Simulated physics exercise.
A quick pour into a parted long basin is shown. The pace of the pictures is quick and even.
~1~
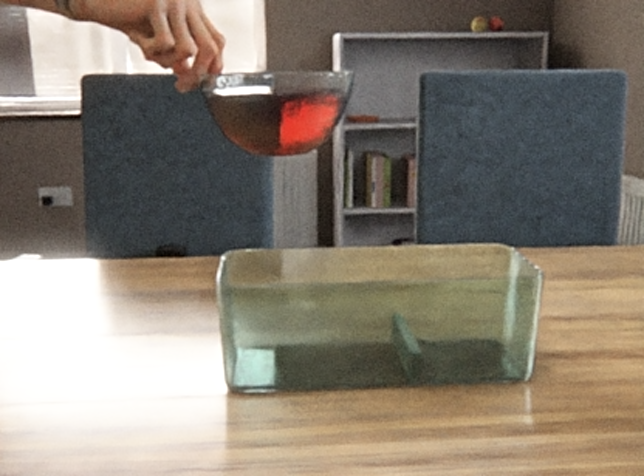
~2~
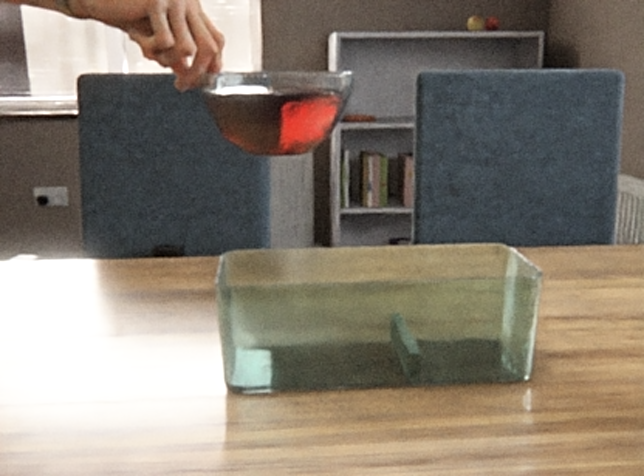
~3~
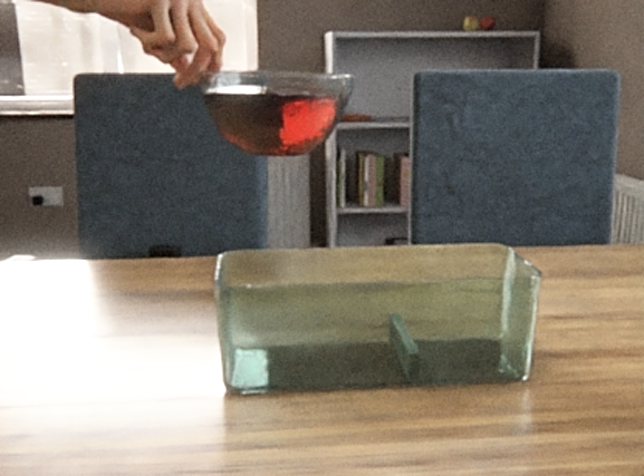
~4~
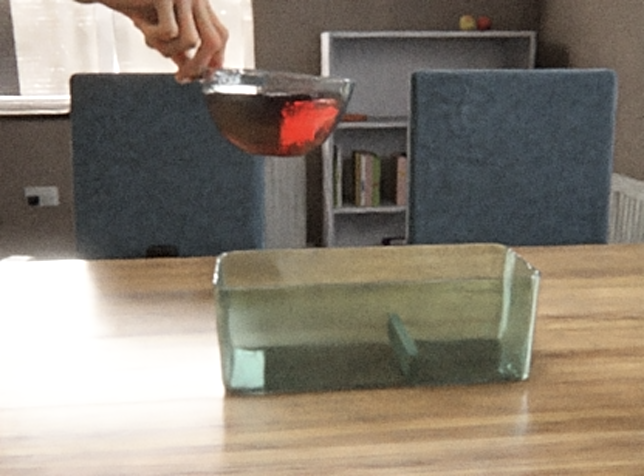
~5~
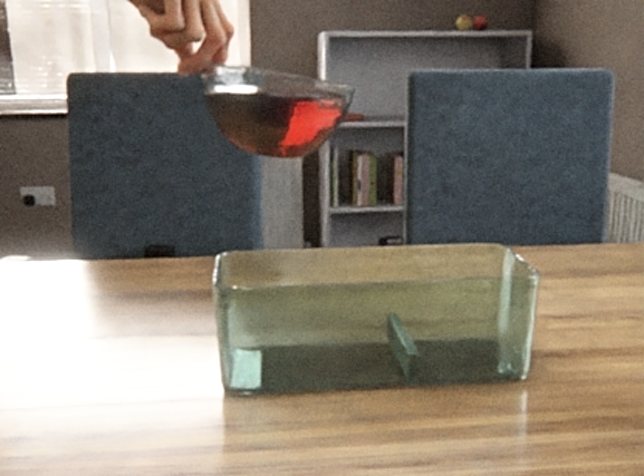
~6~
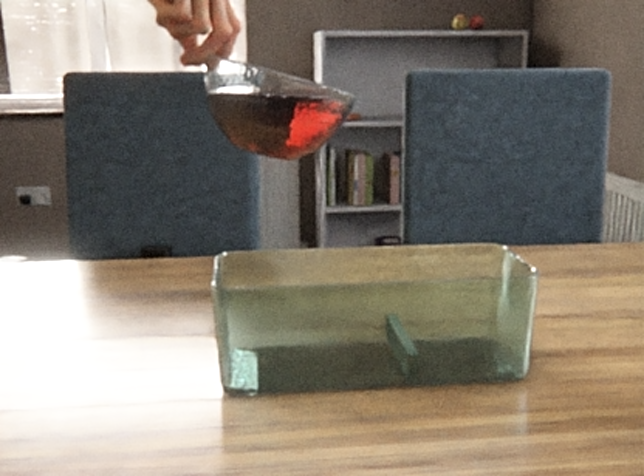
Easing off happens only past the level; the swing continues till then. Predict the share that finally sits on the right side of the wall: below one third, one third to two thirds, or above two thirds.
After it calms, what's right of the wall is a middling share, one third to two thirds.
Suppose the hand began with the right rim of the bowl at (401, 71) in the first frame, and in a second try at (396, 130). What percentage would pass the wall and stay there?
75 % and 70 %.
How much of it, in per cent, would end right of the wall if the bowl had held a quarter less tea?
About 45 per cent.
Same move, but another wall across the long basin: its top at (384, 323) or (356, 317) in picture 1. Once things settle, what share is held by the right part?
Around 75 per cent for the first, around 95 per cent for the second.
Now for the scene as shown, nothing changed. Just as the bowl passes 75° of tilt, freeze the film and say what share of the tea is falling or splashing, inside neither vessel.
Near 45 in a hundred.
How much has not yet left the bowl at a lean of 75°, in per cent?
About 40 per cent.
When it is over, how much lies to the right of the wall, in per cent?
I'd say near 55 in a hundred.
A moment on, the bowl is tipped on its side and 39 per cent is still to pour, 3 is left of the wall and 15 right of it.
Next, the bowl is tipped right over and 0 per cent is still to pour, 36 is left of the wall and 56 right of it.
Then the bowl is tipped right over and 0 per cent is still to pour, 42 is left of the wall and 56 right of it.
Later the bowl is tipped right over and 0 per cent is still to pour, 43 is left of the wall and 55 right of it.
Finally, 43 per cent lies left of the wall, 56 right of it and 1 outside.
